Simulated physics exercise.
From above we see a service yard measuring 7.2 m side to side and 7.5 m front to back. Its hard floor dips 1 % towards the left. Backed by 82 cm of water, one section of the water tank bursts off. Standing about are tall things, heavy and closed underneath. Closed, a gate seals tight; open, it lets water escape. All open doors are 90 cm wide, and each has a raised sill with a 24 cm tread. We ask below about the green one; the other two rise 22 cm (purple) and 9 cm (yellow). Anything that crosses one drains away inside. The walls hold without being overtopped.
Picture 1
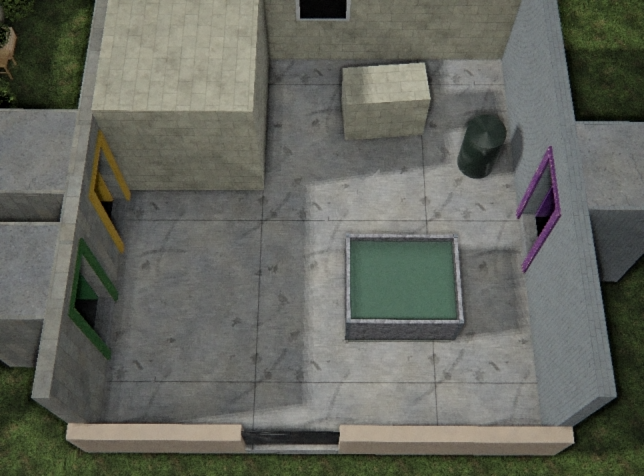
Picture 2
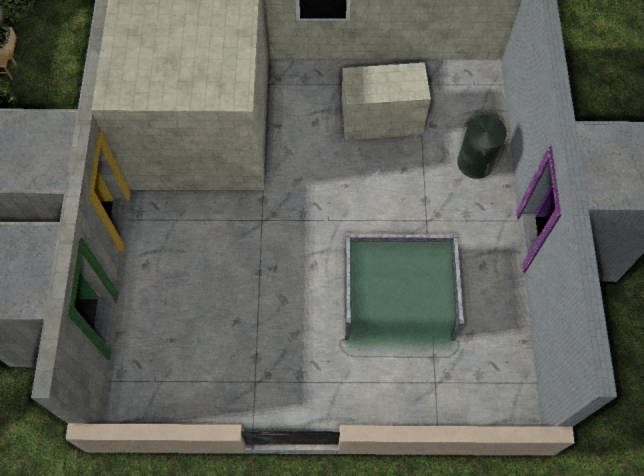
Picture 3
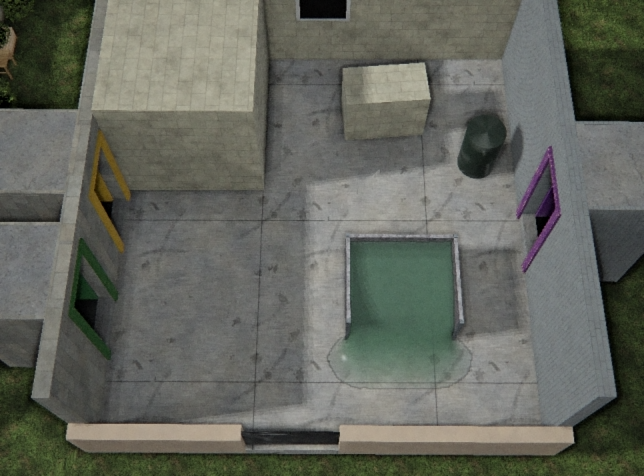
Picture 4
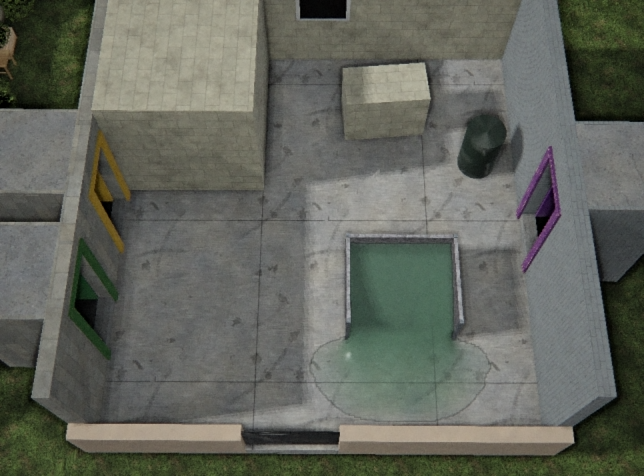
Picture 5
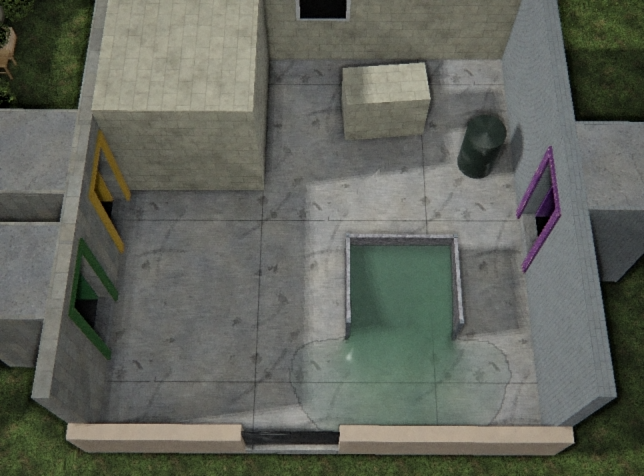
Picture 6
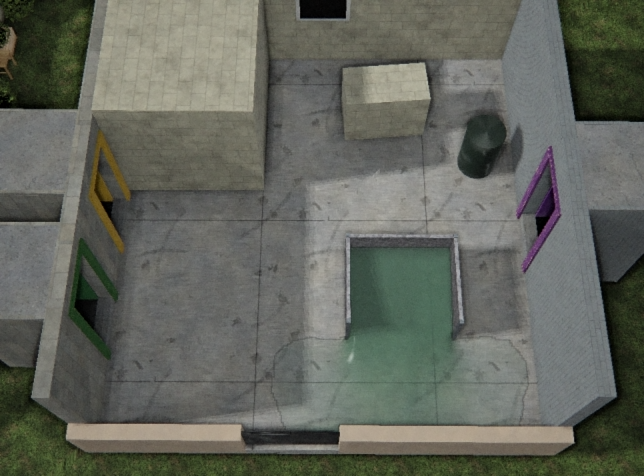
A raised tank of green water stands right of centre in a walled grey yard, seen from high above by a still camera. Yellow and green doorways open on the left, a purple one on the right, with pale blocks and a dark cylinder behind. The tank's near side gives way, and water pours out, spreading across the floor towards the front wall as the level inside sinks.
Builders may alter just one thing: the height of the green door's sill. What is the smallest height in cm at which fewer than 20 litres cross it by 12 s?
About 12 cm.
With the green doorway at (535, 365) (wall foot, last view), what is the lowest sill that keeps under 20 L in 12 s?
You'd want it roughly 16 cm high.
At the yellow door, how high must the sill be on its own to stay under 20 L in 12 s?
Roughly 10.5 cm at yellow.
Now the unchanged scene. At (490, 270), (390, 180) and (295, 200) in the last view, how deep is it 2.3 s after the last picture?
First 5, then 0, then 0 cm.
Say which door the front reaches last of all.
Yellow.
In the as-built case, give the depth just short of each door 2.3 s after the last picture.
Purple door: 4 cm; yellow door: 0 cm; green door: 19 cm.
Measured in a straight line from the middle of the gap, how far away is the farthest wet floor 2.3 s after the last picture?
Reach: Approx. 5.2 m.
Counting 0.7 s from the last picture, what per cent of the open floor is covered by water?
Wet share: Around 15 %.
Then, 0.7 s after the last picture water covers 15 % of the floor, deepest (52 cm) near (533, 436); it has not reached the green door.
Then, 2.3 s after the last picture water covers 45 % of the floor, deepest (28 cm) near (100, 434); 19 cm at the green door, 0 litres in over its 22 cm sill.
Then, 11.3 s after the last picture water covers 100 % of the floor, deepest (10 cm) near (105, 390); 8 cm at the green door, 0 litres in over its 22 cm sill.
At the green door as built, the water peaked near 19 cm, 2.3 s after the last picture.
Run again over the same 12 s with other heights there, 34 litres in over 10 cm, 14 litres over 13 cm. The limit of 20 litres is kept from about 12 cm up.
